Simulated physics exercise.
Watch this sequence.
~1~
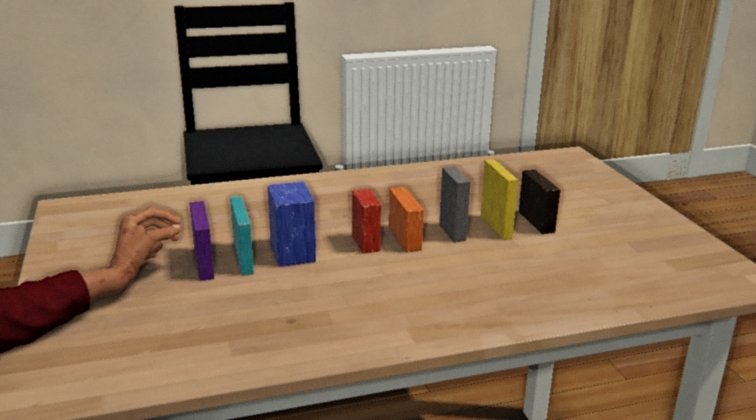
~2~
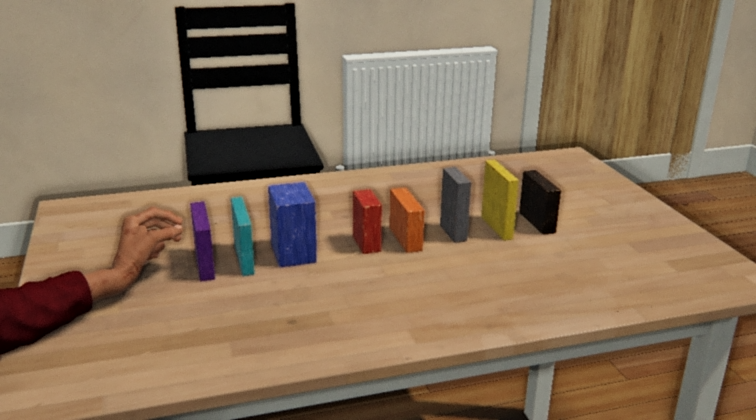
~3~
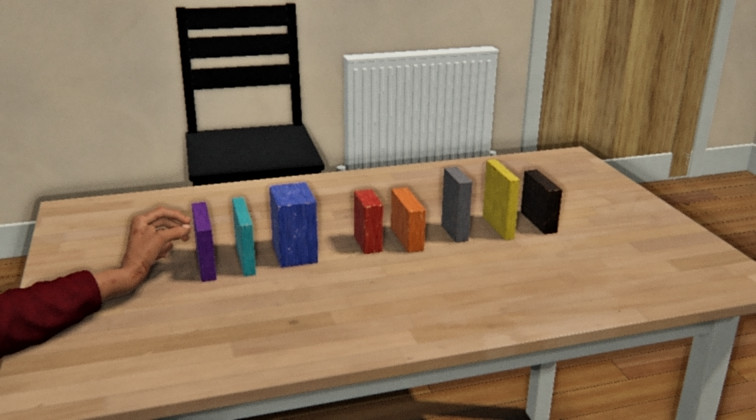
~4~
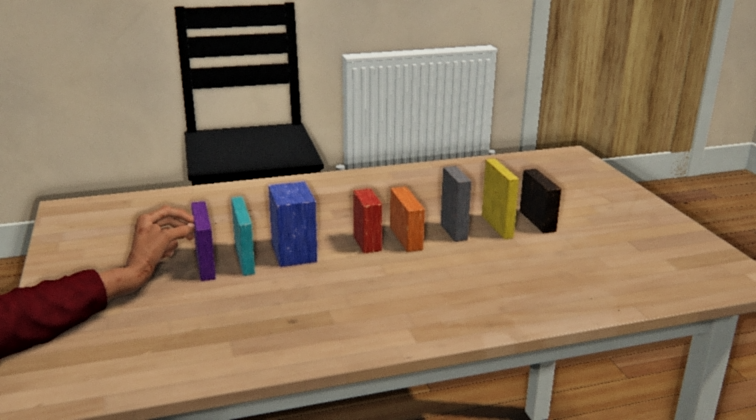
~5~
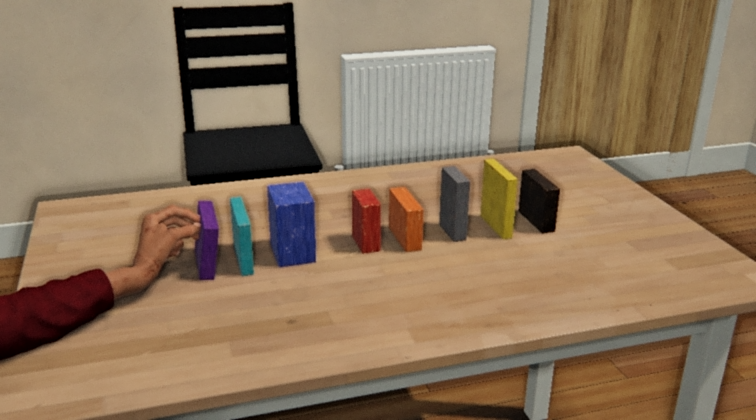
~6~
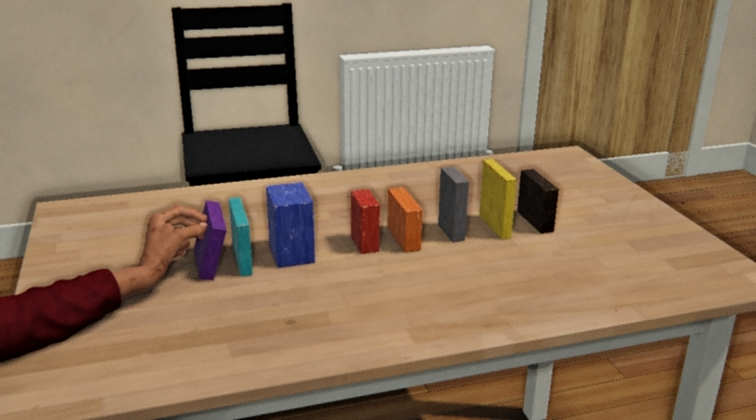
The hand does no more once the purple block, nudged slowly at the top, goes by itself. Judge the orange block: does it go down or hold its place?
It holds its place.
Then, 0.20 s past the last view, purple block 42° over; turquoise block rocked 16° from its first pose.
Then, 0.30 s past the last view, purple block 51° over; turquoise block rocked 28° from its first pose.
Finally, left askew, turquoise block; the other 5 still in place. Final places as the last picture's camera would see them, orange block near (405, 220).
